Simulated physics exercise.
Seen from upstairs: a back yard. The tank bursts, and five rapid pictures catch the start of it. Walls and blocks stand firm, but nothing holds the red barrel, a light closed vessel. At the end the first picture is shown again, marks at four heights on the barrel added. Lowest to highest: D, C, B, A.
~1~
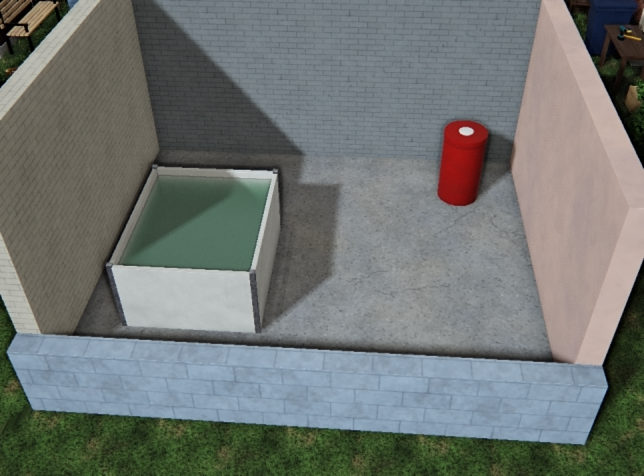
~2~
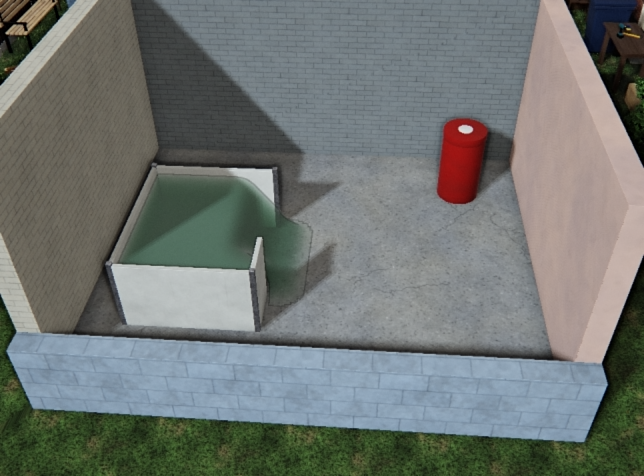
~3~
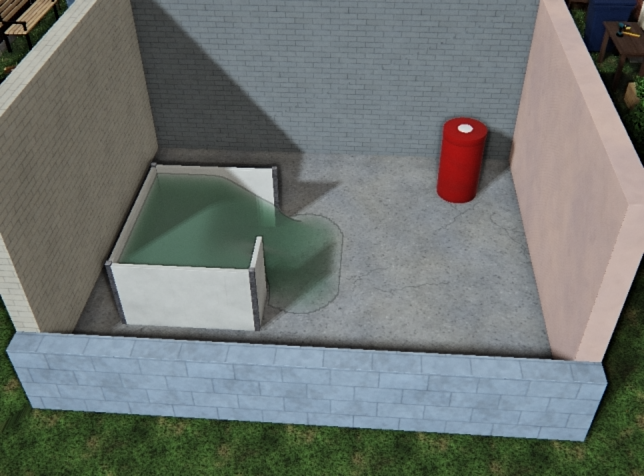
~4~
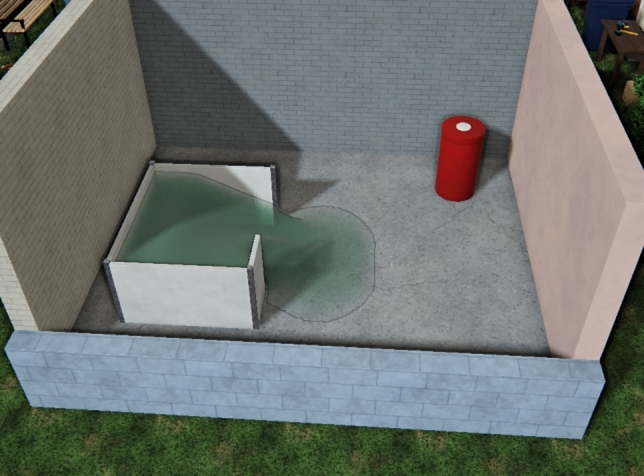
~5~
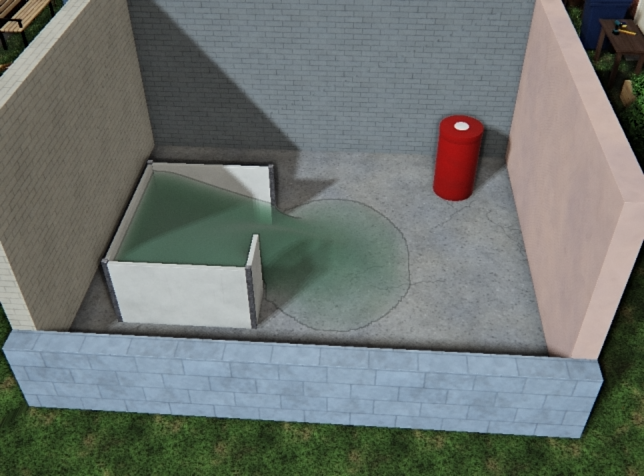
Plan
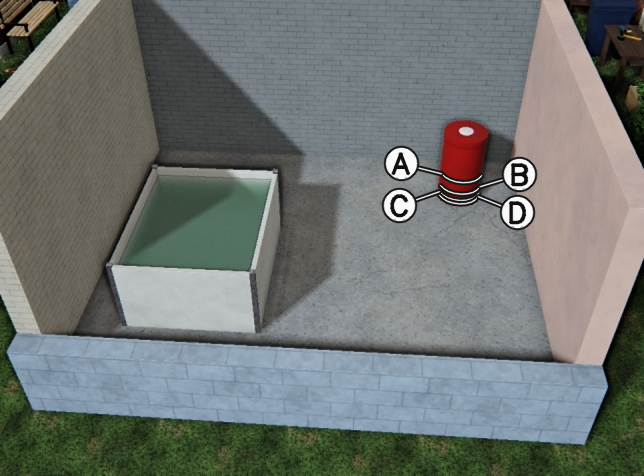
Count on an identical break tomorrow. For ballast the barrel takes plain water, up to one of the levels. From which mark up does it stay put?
Mark A.
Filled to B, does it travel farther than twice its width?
No, it does not.
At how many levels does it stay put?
One.
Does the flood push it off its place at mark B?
Yes.
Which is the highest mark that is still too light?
That would be B.
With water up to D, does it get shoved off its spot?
Yes, that goes wrong.
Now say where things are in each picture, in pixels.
Lid of the red barrel at (466, 132); tank full, its middle at (200, 221), in the first picture.
In the second picture, 3 % of the ground under water, its edge towards the barrel at (301, 224).
In the third picture, 6 % of the ground under water, its edge towards the barrel at (327, 222).
In the fourth picture, 11 % of the ground under water, its edge towards the barrel at (361, 228).
Lid of the red barrel at (462, 127); 16 % of the ground under water, its edge towards the barrel at (375, 215), in the fifth picture.
In white, A at (462, 182); B at (461, 194); C at (460, 200); D at (459, 203); from the bottom up D, C, B, A.
With A, it does not move.
With B, it is pushed about half its own width away.
With C, it is pushed about 5 times its own width away.
With D, it is pushed about 3 times its own width away.
